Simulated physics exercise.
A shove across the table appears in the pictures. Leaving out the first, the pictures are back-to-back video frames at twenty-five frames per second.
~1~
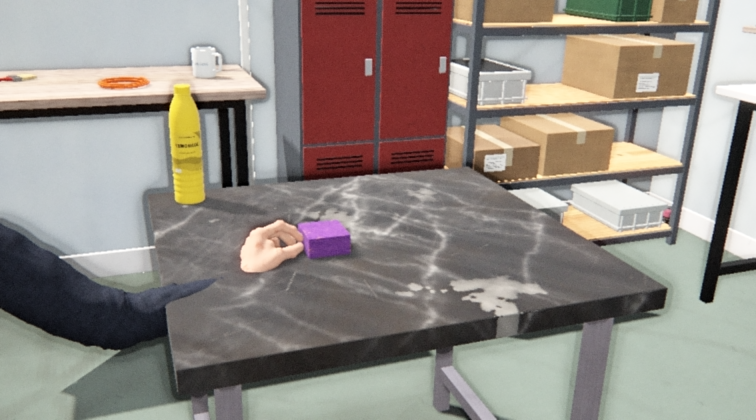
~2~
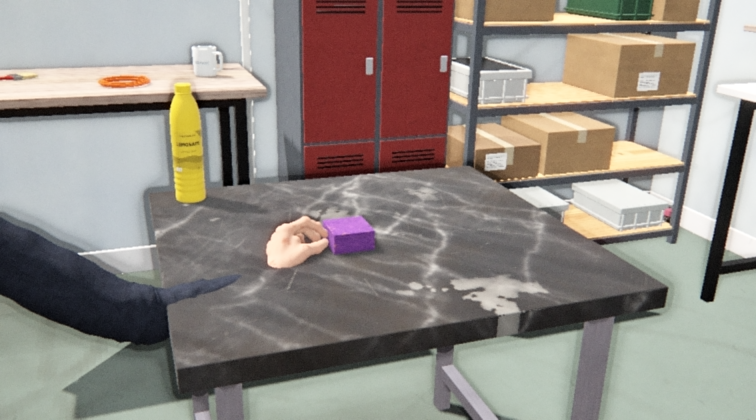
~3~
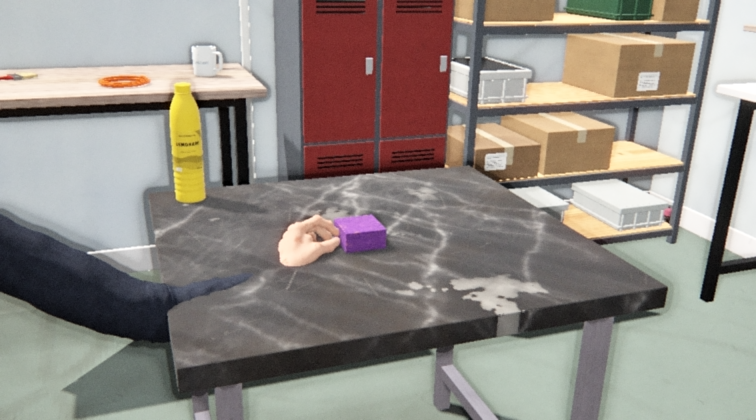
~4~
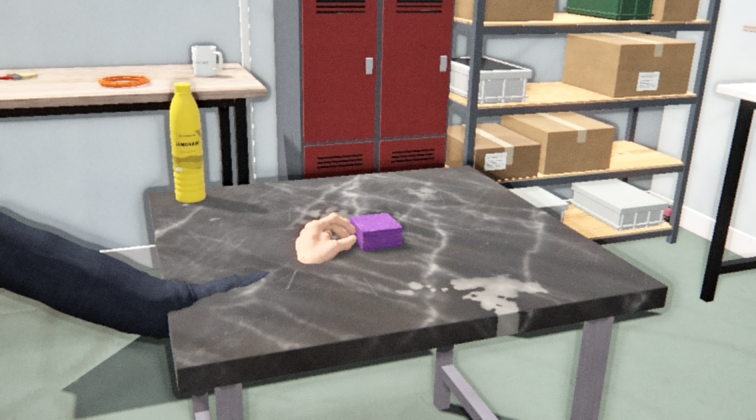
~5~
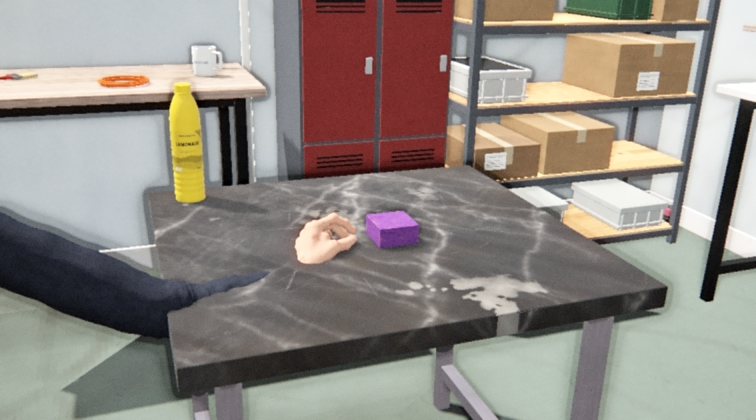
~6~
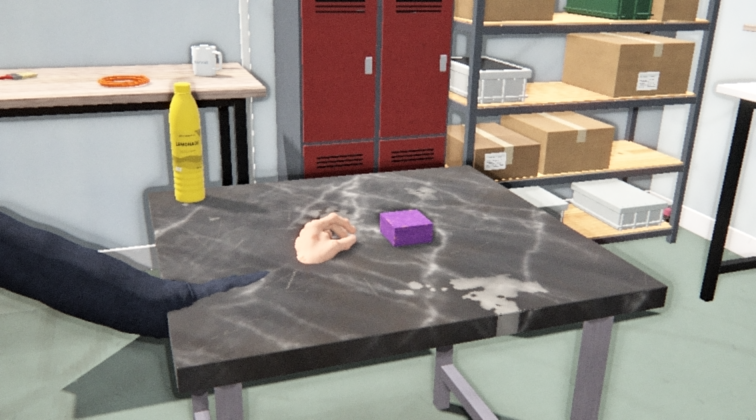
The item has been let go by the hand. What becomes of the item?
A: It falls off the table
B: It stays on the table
B, it stays on the table.
Then, 0.24 s on from there, purple block shifted well along near (438, 224).
Then, 0.48 s on from there, purple block resting near (438, 224).
In the end, moved from the start, purple block. At the end, from the last picture's camera, purple block near (438, 224).
